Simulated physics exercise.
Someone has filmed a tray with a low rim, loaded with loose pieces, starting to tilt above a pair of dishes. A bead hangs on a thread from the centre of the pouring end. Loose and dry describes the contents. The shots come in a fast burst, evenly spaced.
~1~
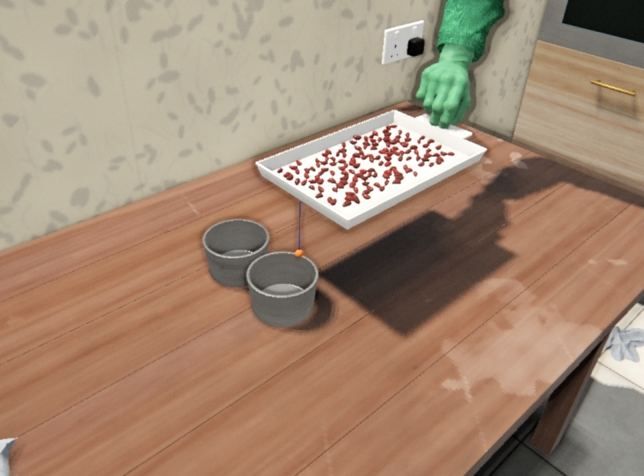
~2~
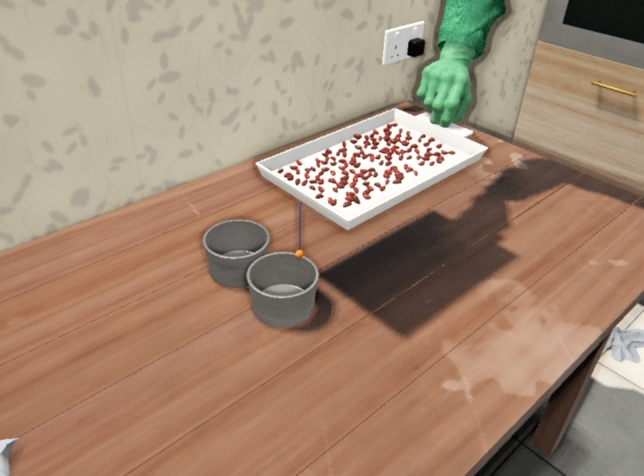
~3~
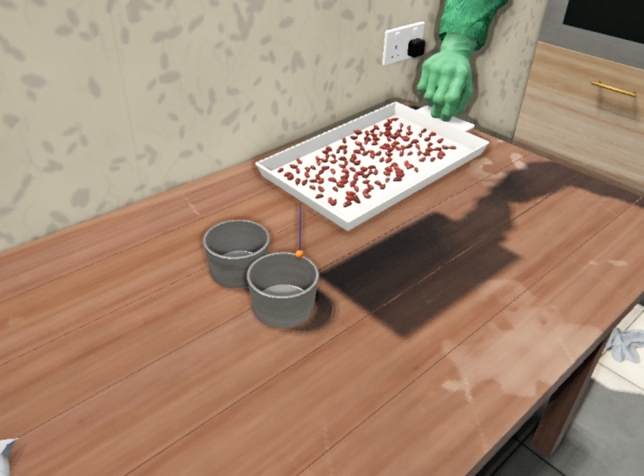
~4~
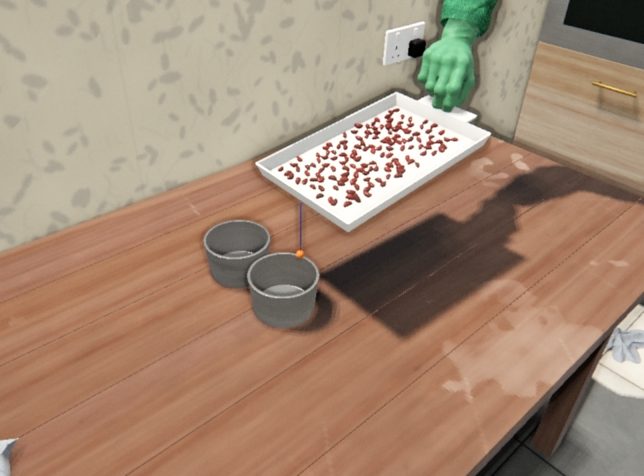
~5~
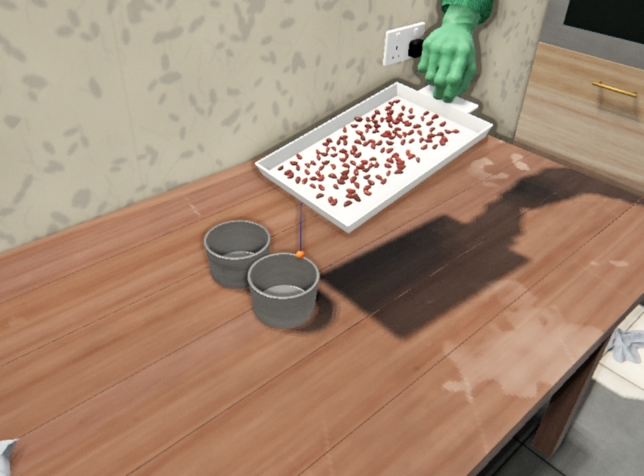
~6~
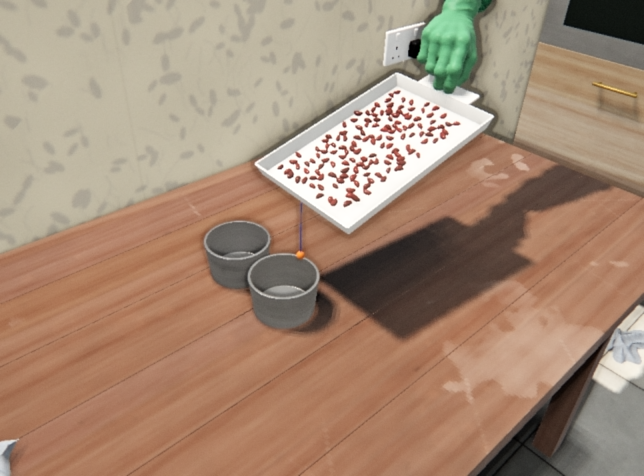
A green hand slowly raises the far end of a white tray of red beans.
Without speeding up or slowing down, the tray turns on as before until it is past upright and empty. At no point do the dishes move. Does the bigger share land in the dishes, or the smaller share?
I'd say the dishes miss most of it, honestly.
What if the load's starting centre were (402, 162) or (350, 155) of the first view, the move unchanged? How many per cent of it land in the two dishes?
Some 30 and then some 40 per cent.
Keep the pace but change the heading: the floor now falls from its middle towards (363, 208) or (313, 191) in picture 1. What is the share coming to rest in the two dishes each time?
Lab note: Case 1 near 0 %, case 2 near 70 %.
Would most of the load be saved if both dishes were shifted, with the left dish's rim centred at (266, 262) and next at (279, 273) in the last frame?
Held in all, by try: A larger portion, then a larger portion.
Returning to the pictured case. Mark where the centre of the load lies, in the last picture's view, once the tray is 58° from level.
I'd mark the middle close to (325, 190).
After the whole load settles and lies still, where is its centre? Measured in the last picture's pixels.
It settles centred around (297, 336).
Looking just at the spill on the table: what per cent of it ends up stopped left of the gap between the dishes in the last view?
Close to 20 %.
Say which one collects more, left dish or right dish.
It is the right dish.
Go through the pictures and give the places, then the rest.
Corners of the pouring end at (262, 163) and (348, 216), level; middle of the load at (371, 160), kidney beans; left dish at (211, 263); right dish at (256, 301); bead on its thread at (299, 254), in the first frame.
Corners of the pouring end at (262, 163) and (348, 216), level; middle of the load at (372, 159), in the second frame.
Corners of the pouring end at (262, 163) and (348, 218), tipped barely, lowest at the right corner; middle of the load at (372, 156), in the third frame.
Corners of the pouring end at (262, 163) and (348, 219), tipped a little, lowest at the right corner; middle of the load at (373, 151), in the fourth frame.
Corners of the pouring end at (261, 163) and (348, 221), tipped a little, lowest at the right corner; middle of the load at (373, 146), in the fifth frame.
Corners of the pouring end at (261, 163) and (348, 223), tipped a little, lowest at the right corner; middle of the load at (373, 142); left dish at (212, 265); right dish at (257, 303), in the sixth frame.
Soon after the last picture, tray tipped steeply; nearly all on the tray; a stray few outside both; a stray few in the air.
A little later, tray tipped right over; about two thirds on the tray; a small part in the right dish; a small part outside both; about a quarter in the air.
Later still, tray tipped past a quarter turn; about a third in the right dish; about two thirds outside both.
At rest, tray tipped past a quarter turn; about a third in the right dish; none in the left dish; about two thirds outside both.
